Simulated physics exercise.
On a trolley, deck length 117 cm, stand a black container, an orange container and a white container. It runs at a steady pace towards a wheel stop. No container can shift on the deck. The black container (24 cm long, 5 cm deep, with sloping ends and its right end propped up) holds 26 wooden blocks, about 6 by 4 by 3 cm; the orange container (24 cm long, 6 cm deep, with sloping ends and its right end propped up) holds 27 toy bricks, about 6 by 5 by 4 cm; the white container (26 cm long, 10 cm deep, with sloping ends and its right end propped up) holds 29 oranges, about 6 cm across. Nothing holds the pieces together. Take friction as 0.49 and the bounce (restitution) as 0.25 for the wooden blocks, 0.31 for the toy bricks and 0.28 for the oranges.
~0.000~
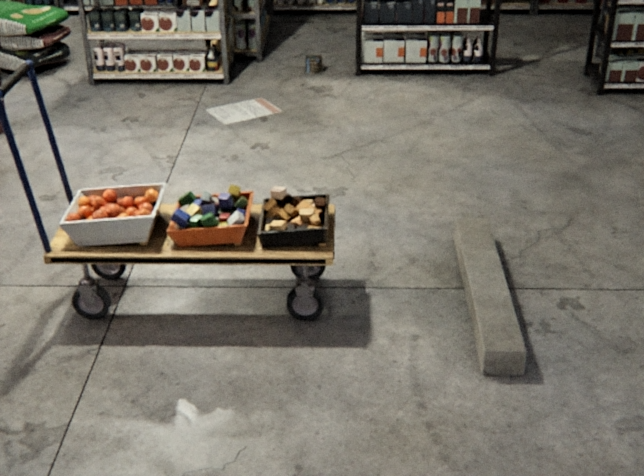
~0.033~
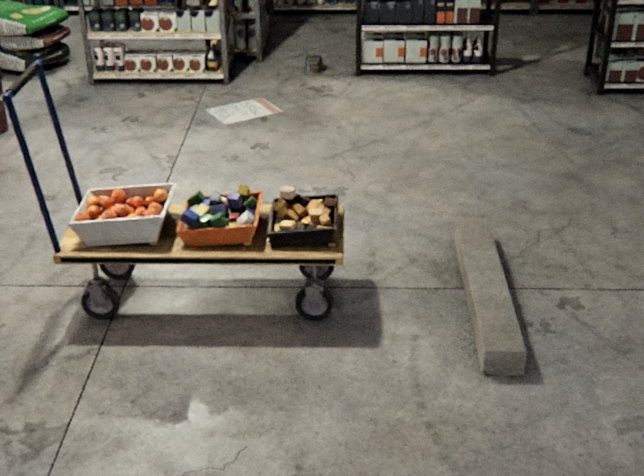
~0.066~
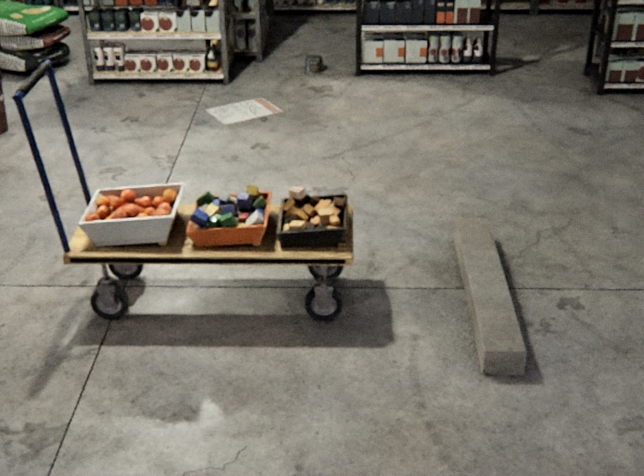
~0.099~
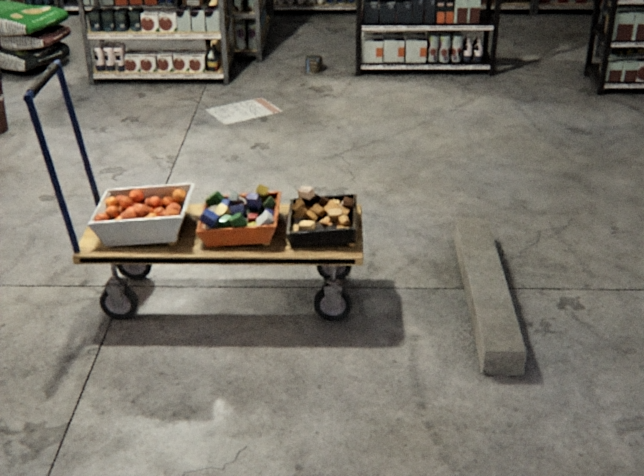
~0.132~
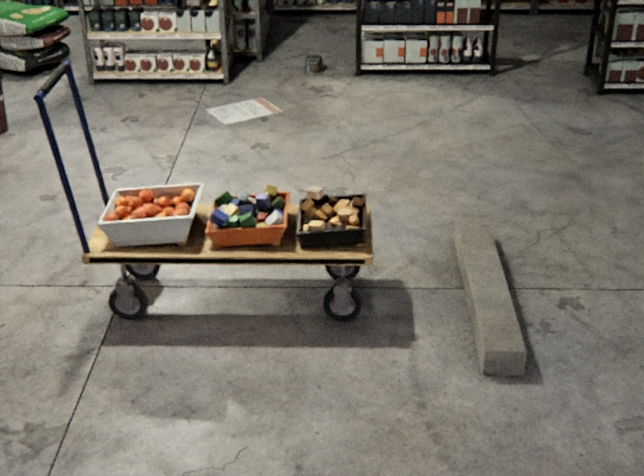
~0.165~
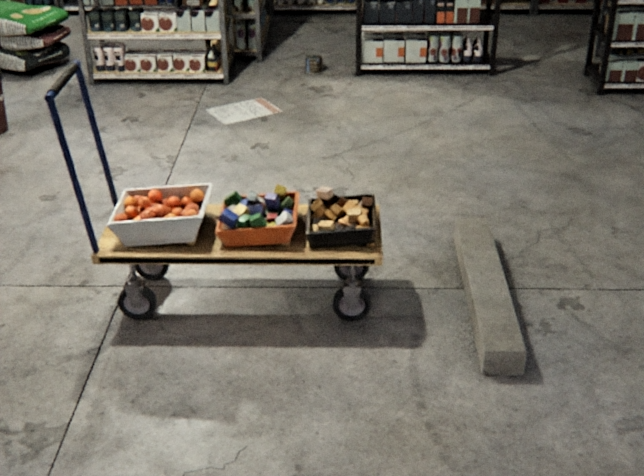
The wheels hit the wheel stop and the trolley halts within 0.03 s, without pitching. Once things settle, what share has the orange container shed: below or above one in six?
The orange container loses less than a sixth of its toy bricks.
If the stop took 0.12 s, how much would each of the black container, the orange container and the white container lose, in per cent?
In that case black container 0, orange container 0, white container 0 per cent.
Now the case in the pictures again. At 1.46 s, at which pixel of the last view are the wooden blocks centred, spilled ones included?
Near (449, 217).
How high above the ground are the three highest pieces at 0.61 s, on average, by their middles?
Some 48 cm up.
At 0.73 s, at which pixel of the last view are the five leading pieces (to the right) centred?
Near (470, 213).
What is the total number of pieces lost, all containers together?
Roughly 2 in all.
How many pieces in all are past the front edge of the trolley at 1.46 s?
Roughly 1.
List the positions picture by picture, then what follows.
In the first picture (places track the rim corner closest to us here), orange container (244, 225); white container (151, 216); 62 cm to go; all still inside.
Orange container (254, 225); white container (161, 216); 58 cm to go, in the second picture.
Orange container (264, 225); white container (170, 216); 54 cm to go, in the third picture.
Orange container (273, 225); white container (180, 216); 50 cm to go, in the fourth picture.
Orange container (283, 225); white container (190, 216); 46 cm to go, in the fifth picture.
Orange container (293, 225); white container (200, 216); 42 cm to go; all still inside, in the sixth picture.
After 0.51 s, contact.
After 0.61 s, the black container has all 26, the orange container has all 27 and the white container has all 29.
After 0.73 s, the black container is down by 1 of 26, the orange container has all 27 and the white container has all 29.
After 0.96 s, the black container is down by 1 of 26, the orange container is down by 1 of 27 and the white container has all 29.
Final count (at 1.46 s), the black container is down by 1 of 26, the orange container is down by 1 of 27 and the white container has all 29. Asked share, 1 of 27, 4 per cent.
